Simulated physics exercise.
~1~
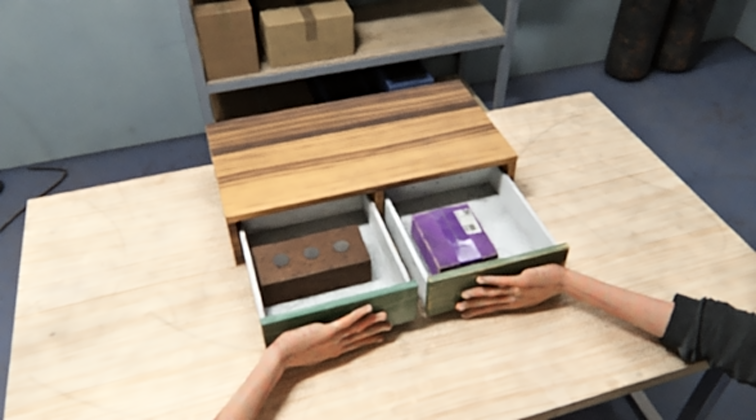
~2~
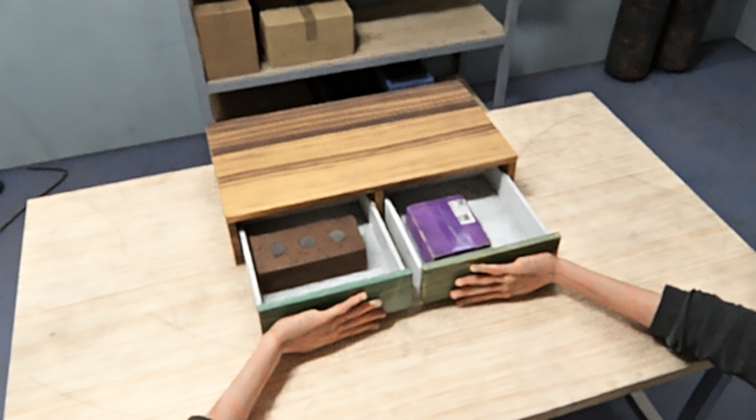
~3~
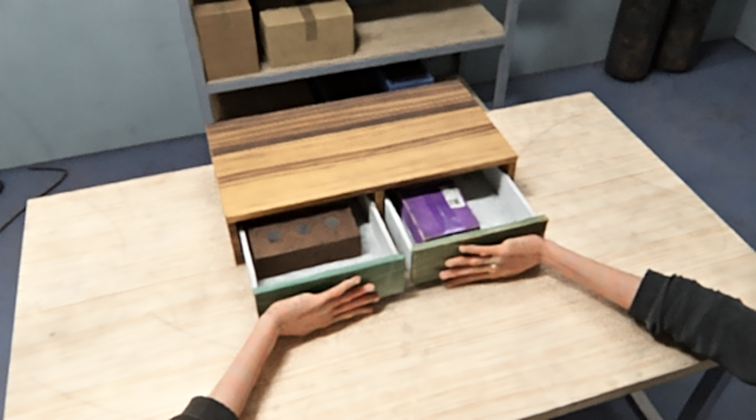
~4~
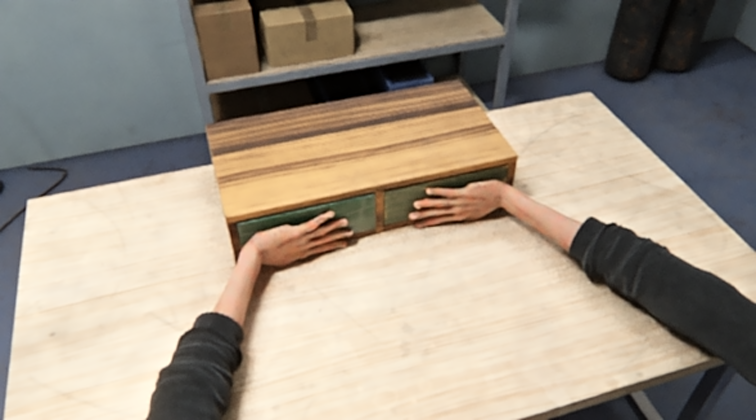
At the start, a low wooden chest with a striped top sits on a pale table, its two green-fronted drawers pulled open side by side. The left drawer holds a dark brown brick with three round grey spots, and the right one holds a purple box with a white label. Two hands rest against the drawer fronts and push them both inward. As the drawers slide back, the brick and the box travel with them toward the chest. The hands keep pushing until both drawers are fully shut, hiding the two objects, and the palms remain on the closed fronts.
